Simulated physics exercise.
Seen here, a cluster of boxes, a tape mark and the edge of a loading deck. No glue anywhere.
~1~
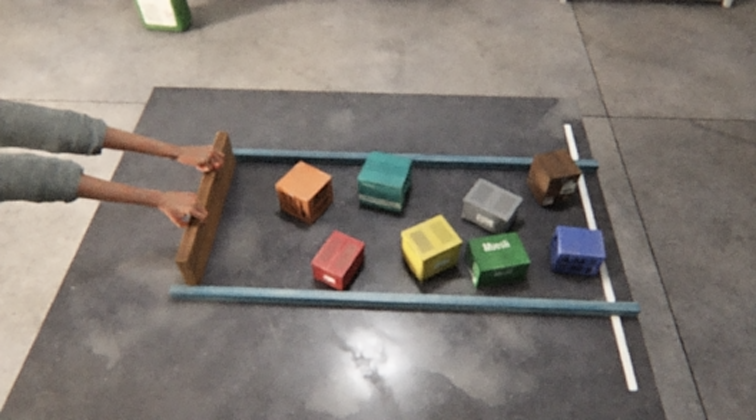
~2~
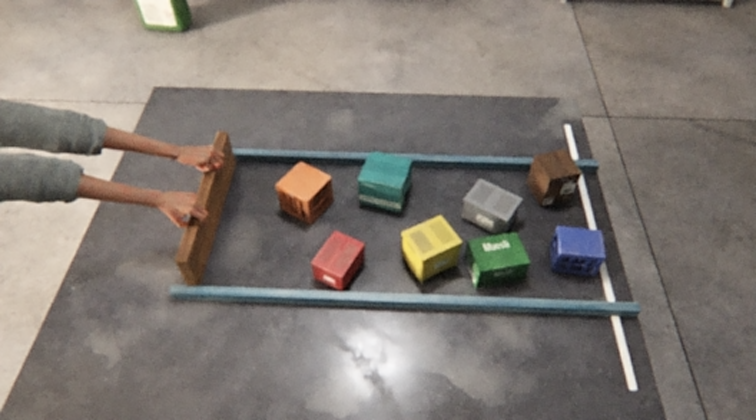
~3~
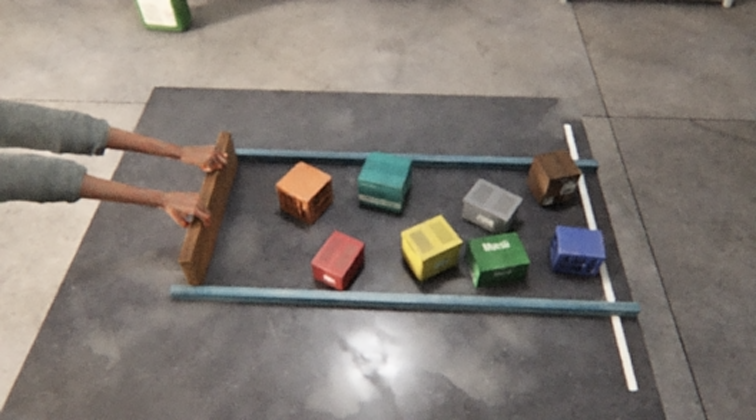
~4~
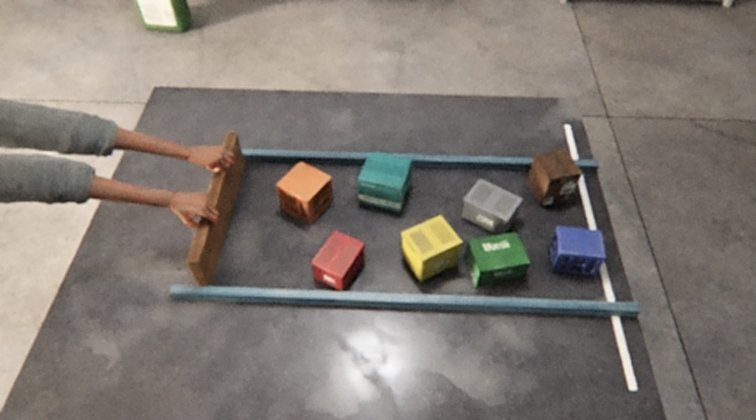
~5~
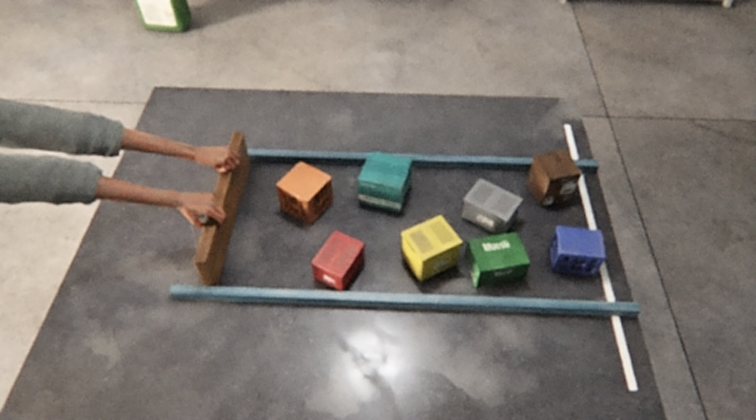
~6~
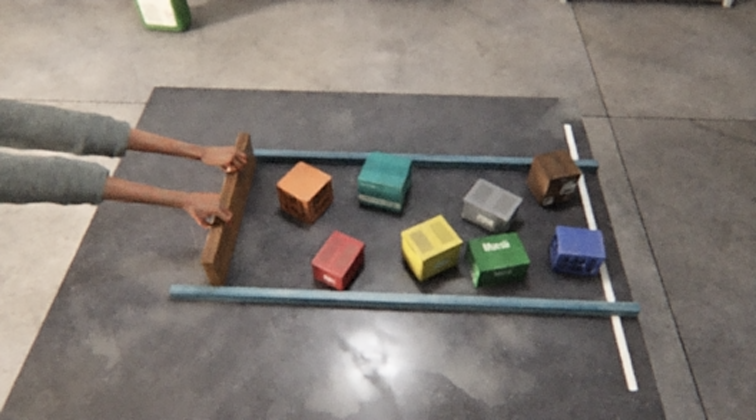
Two hands slide a wooden plank slightly right toward colored boxes that stay still.
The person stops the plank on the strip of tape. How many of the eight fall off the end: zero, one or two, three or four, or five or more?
Here the number that fall off is five or more.
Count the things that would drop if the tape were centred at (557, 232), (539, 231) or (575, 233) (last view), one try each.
In that order 4, 3 and 6.
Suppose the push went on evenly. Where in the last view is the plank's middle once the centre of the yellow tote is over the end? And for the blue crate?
Near (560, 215) and (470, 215).
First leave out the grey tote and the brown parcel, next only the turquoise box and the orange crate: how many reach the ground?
It would be 4 and 4.
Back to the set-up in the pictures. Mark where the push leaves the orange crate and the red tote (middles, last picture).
About (612, 195), and the other about (626, 267).
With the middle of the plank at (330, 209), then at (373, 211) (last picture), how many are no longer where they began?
The counts are 3 and 4.
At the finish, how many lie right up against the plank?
In contact: 2.
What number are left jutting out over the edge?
The number is 2.
Soon after, none off yet; blue crate at rest near (577, 251); brown parcel at rest near (553, 178); grey tote at rest near (491, 208).
By the end, the number that fall off is five or more; fallen, turquoise box, yellow tote, green box, grey tote, brown parcel and blue crate.
